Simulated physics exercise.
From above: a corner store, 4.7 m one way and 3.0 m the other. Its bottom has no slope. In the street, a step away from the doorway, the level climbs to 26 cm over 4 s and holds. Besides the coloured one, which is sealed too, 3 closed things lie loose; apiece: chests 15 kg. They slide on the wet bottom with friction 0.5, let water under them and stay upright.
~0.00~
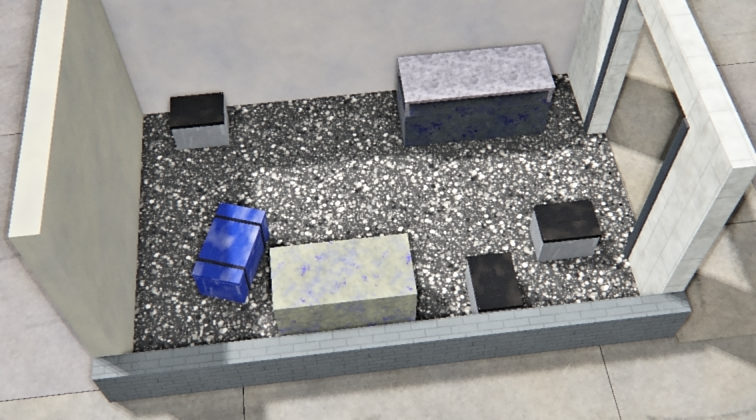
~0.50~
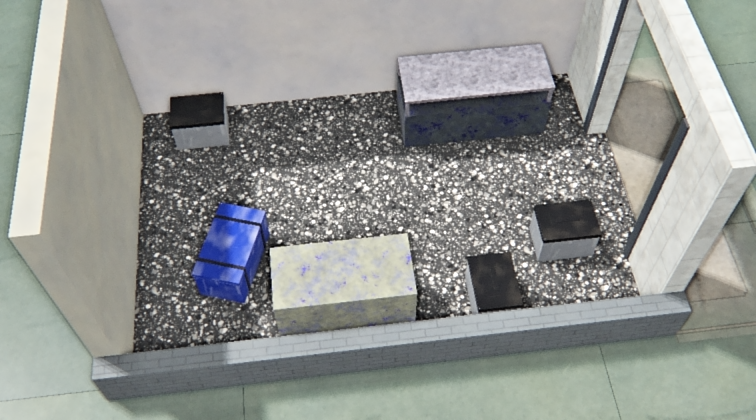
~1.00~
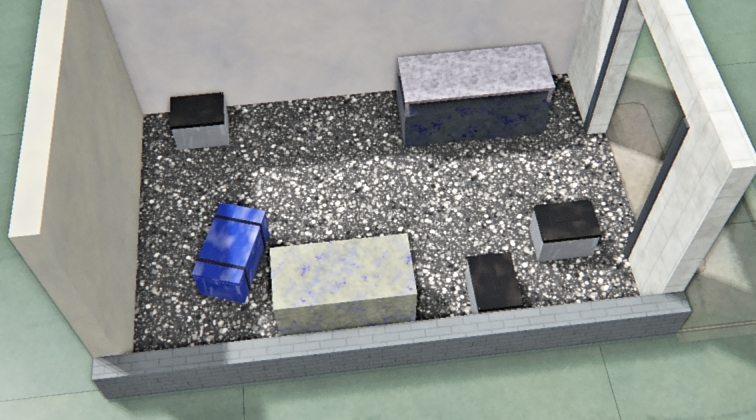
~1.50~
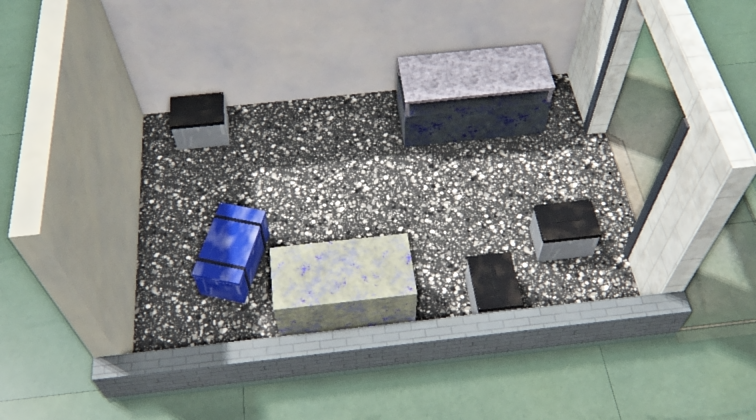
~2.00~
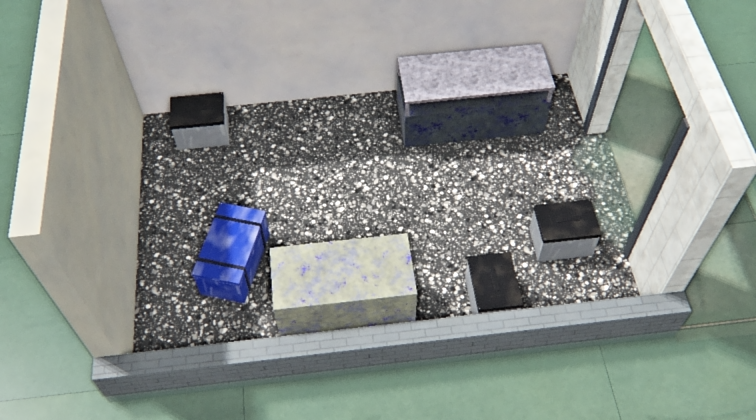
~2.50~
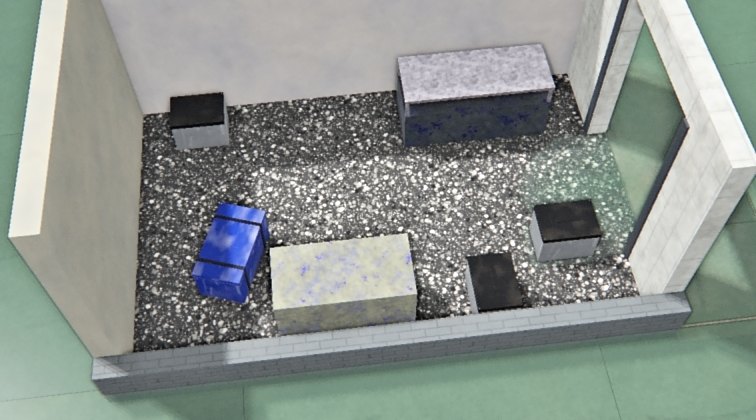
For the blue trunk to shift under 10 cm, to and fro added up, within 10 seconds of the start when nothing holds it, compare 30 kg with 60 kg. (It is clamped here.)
I expect that neither load is enough.
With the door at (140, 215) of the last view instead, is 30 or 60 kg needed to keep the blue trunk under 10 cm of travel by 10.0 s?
Then neither weight holds it.
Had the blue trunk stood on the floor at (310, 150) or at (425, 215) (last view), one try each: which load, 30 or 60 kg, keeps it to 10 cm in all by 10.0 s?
In turn: It takes the larger; neither is enough.
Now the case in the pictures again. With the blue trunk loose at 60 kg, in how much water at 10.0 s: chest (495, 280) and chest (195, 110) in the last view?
About 15 and 14 cm.
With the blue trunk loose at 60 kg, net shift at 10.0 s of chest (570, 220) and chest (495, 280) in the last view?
In turn: 100 cm, 120 cm.
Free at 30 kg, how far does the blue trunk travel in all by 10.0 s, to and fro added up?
About 200 cm.
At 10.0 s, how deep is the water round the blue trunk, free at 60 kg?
Roughly 20 cm.
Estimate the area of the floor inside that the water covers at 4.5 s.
Roughly 7.0 m2.
After 3.5 s the blue trunk would be 0 cm from its start with 30 kg and 0 cm from its start with 60 kg; 0 cm of water round it then.
After 4.5 s the blue trunk would be 0 cm from its start with 30 kg and 0 cm from its start with 60 kg; 0 cm of water round it then.
After 7.0 s the blue trunk would be 73 cm from its start with 30 kg and 2 cm from its start with 60 kg; 8 cm of water round it then.
After 10.0 s the blue trunk would be 24 cm from its start with 30 kg and 53 cm from its start with 60 kg; 20 cm of water round it then.
